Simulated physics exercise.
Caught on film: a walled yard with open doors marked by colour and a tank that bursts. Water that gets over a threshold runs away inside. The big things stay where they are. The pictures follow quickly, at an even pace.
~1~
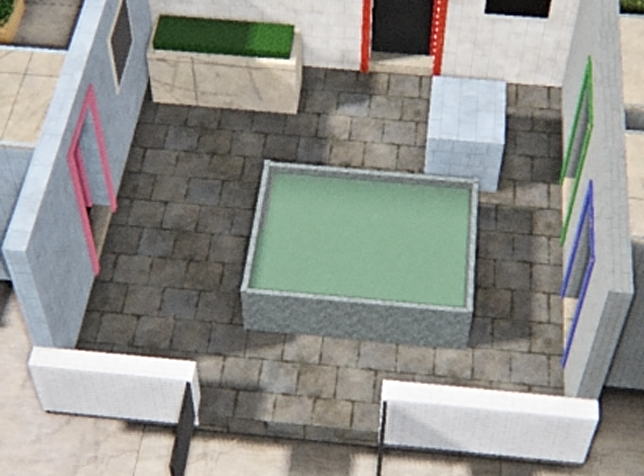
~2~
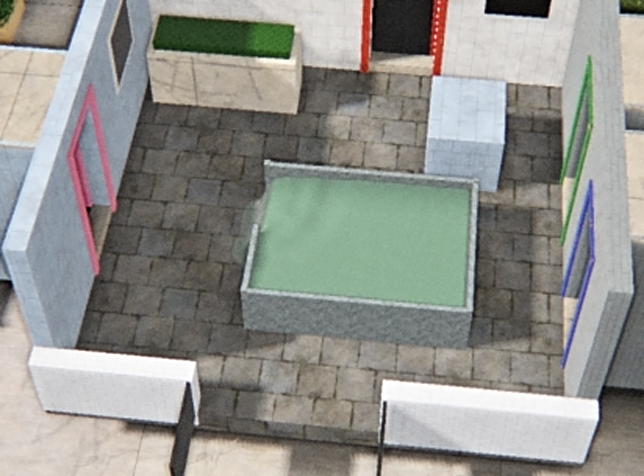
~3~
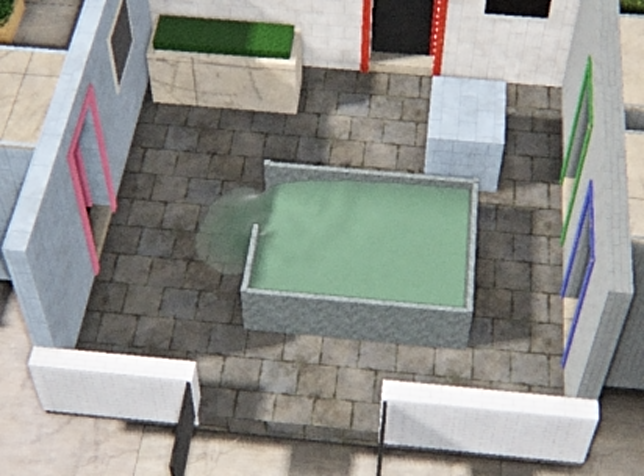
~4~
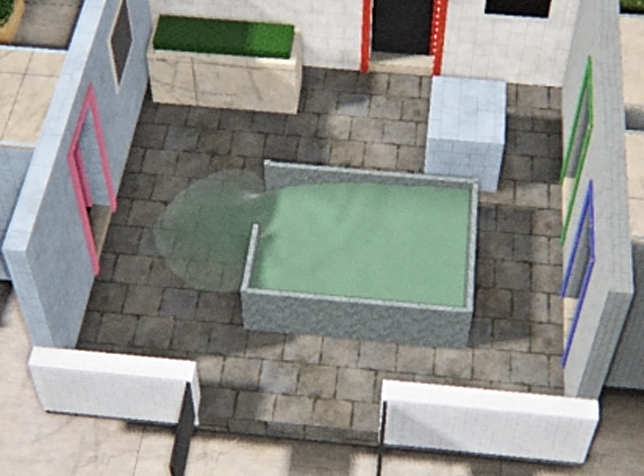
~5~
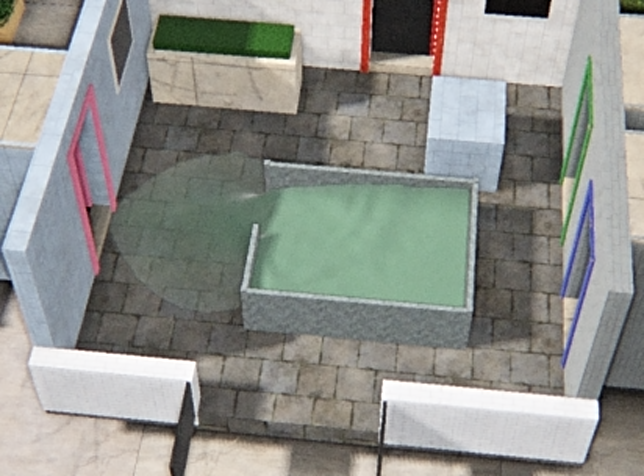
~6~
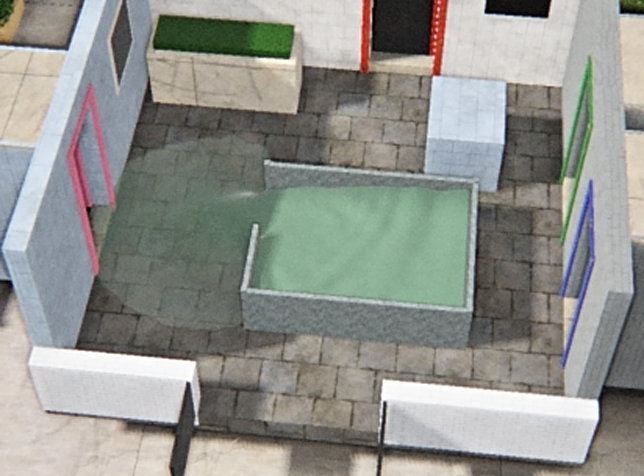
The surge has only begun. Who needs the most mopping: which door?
It is the pink one.
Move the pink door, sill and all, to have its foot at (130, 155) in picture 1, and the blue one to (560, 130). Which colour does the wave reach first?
The pink one.
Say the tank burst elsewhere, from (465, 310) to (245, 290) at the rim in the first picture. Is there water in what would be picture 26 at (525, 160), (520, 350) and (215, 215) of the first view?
In that order: Awash, under water, no water.
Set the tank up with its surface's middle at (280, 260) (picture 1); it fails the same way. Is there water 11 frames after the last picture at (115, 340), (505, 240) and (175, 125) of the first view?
As listed: Awash, free of water, awash.
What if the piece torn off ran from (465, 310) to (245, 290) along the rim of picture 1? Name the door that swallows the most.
I say the blue one.
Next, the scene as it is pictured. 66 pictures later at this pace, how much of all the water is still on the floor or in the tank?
Roughly 86 per cent.
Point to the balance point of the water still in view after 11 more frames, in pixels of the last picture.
Close to (295, 249).
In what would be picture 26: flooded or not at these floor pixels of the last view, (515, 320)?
At that place: Not flooded.
A moment on, water covers 25 % of the floor; red door not reached, green door not reached, pink door some in, blue door not reached.
Next, water covers 30 % of the floor; red door not reached, green door not reached, pink door a lot in, blue door not reached.
Then, water covers 60 % of the floor; red door wet at the sill, nothing in, green door not reached, pink door a lot in, blue door not reached.
Later, water covers 90 % of the floor; red door wet at the sill, nothing in, green door wet at the sill, nothing in, pink door a lot in, blue door wet at the sill, nothing in.
In the end, water covers 95 % of the floor; red door wet at the sill, nothing in, green door wet at the sill, nothing in, pink door a lot in, blue door some in; the pink door has let in the most.
